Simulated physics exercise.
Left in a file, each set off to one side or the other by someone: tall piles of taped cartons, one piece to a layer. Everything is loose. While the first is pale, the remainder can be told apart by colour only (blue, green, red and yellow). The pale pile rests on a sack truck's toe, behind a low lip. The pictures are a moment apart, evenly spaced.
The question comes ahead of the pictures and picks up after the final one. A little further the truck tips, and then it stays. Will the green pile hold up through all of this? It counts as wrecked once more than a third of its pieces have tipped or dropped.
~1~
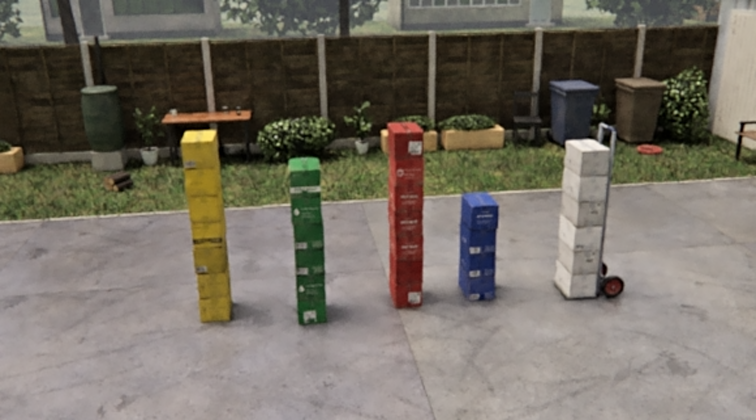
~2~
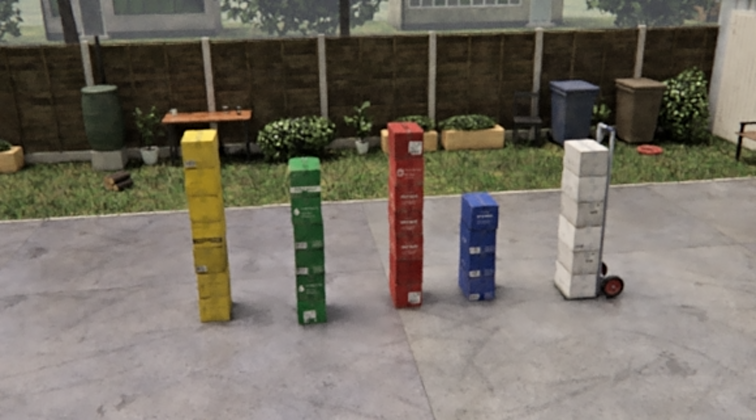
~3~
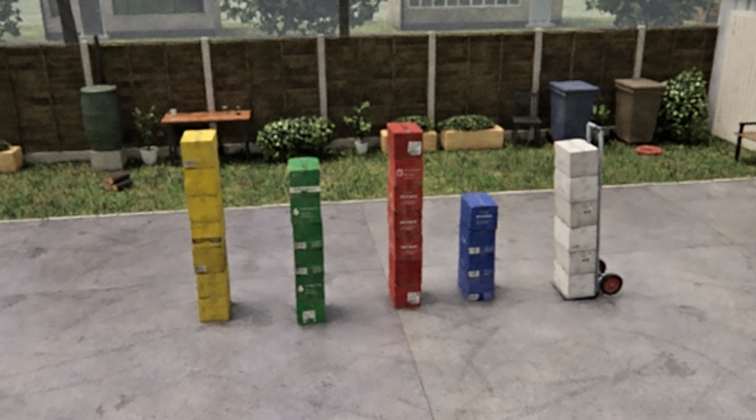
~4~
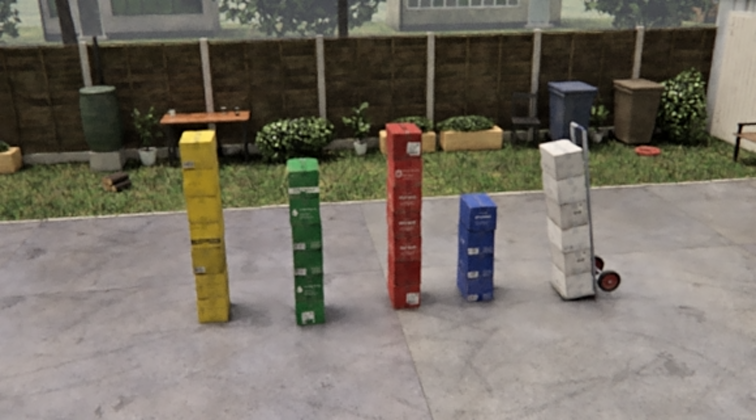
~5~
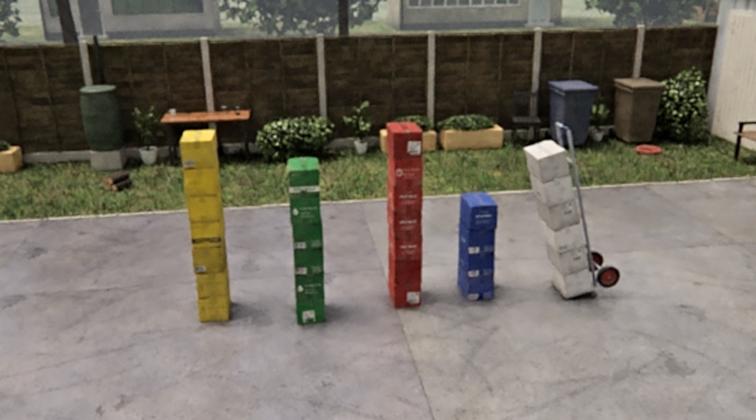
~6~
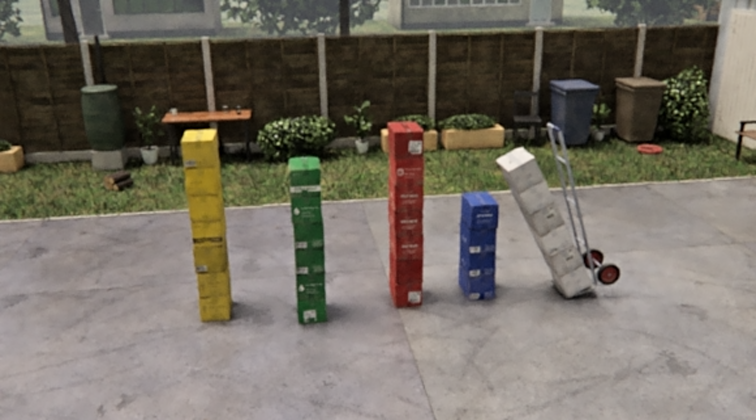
No, it topples.
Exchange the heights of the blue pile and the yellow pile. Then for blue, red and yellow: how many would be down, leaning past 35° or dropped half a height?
Down at the end: Blue 6, red 5, yellow 4.
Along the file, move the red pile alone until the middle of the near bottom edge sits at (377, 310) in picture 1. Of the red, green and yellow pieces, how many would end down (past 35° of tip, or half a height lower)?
I'd expect red at 6, green at 5 and yellow at 7.
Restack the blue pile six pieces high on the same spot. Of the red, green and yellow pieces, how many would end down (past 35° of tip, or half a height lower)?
For red the count is 7, for green it is 5, and for yellow it is 7.
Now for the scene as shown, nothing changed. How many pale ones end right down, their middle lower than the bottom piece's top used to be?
5.
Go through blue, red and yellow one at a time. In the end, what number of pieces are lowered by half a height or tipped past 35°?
Tally: Blue = 3, red = 7, yellow = 7.
Soon, 6 of the pale pile down; none of the 6 green cartons down (3 of 24 in all colours); top green carton displaced a little; top blue carton tipped well over, about its own height lower.
A while on, 6 of the pale pile down; 5 of the 6 green cartons down (15 of 24 in all colours); top green carton tipped steeply, some four heights lower; top red carton on its side.
Finally, 6 of the pale pile down; 5 of the 6 green cartons down (22 of 24 in all colours); top green carton some five heights lower; top yellow carton upside down.
